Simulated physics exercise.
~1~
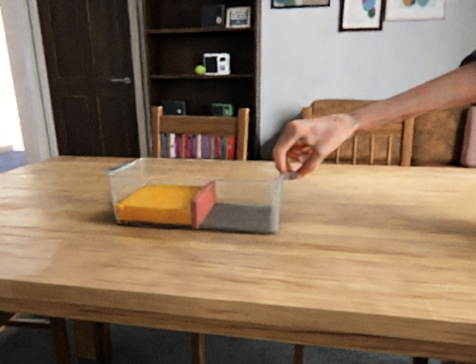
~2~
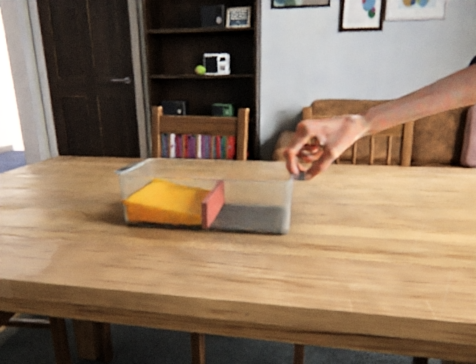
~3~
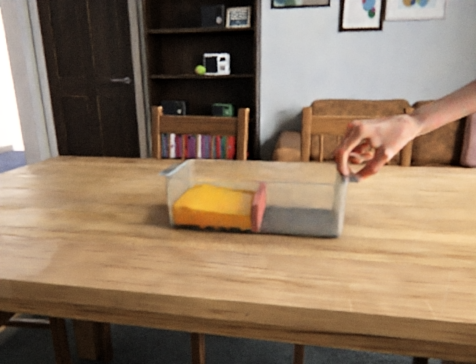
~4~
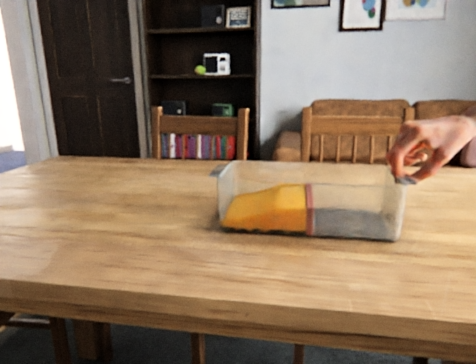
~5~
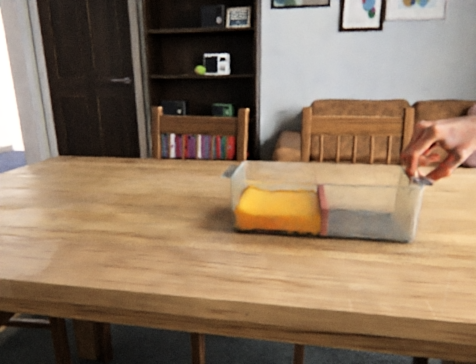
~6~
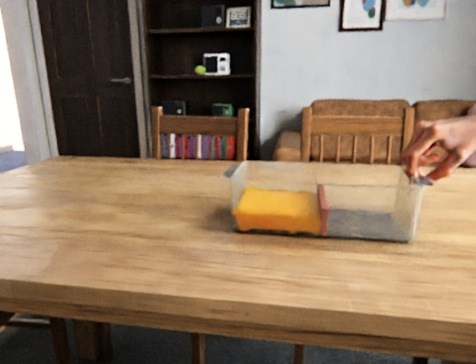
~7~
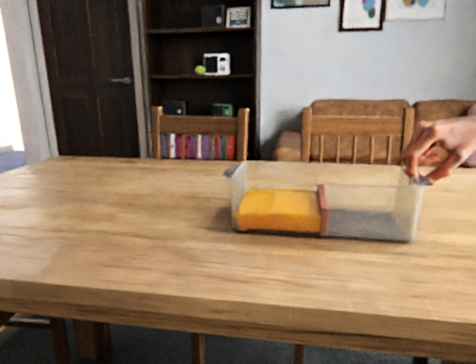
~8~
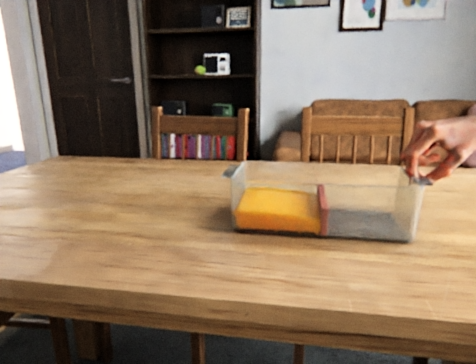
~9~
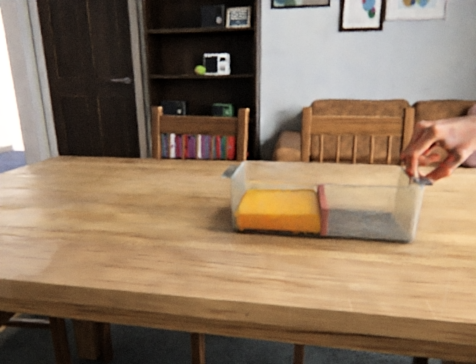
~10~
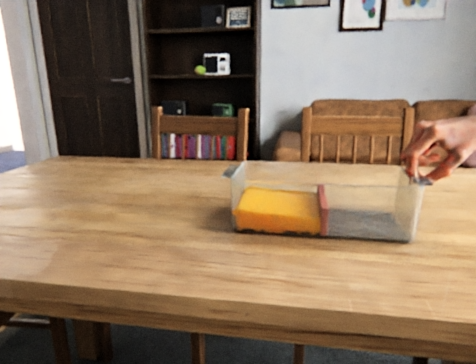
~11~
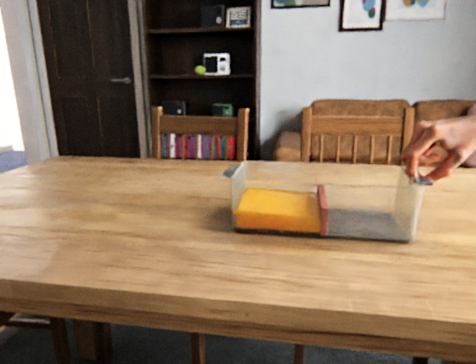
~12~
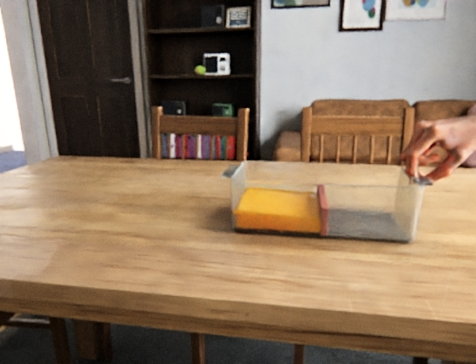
On a wooden dining table, with chairs, a dark bookshelf and a door behind it, sits a clear two-part food box holding orange juice on the left of a reddish upright divider. The right part looks empty. A hand reaching in from the right holds the box by its end and pulls it to the right across the table. As it slides, the juice tilts and sloshes but stays behind the divider. The box then stops, the surface settles almost level, and the hand stays at the end, with no juice spilled.
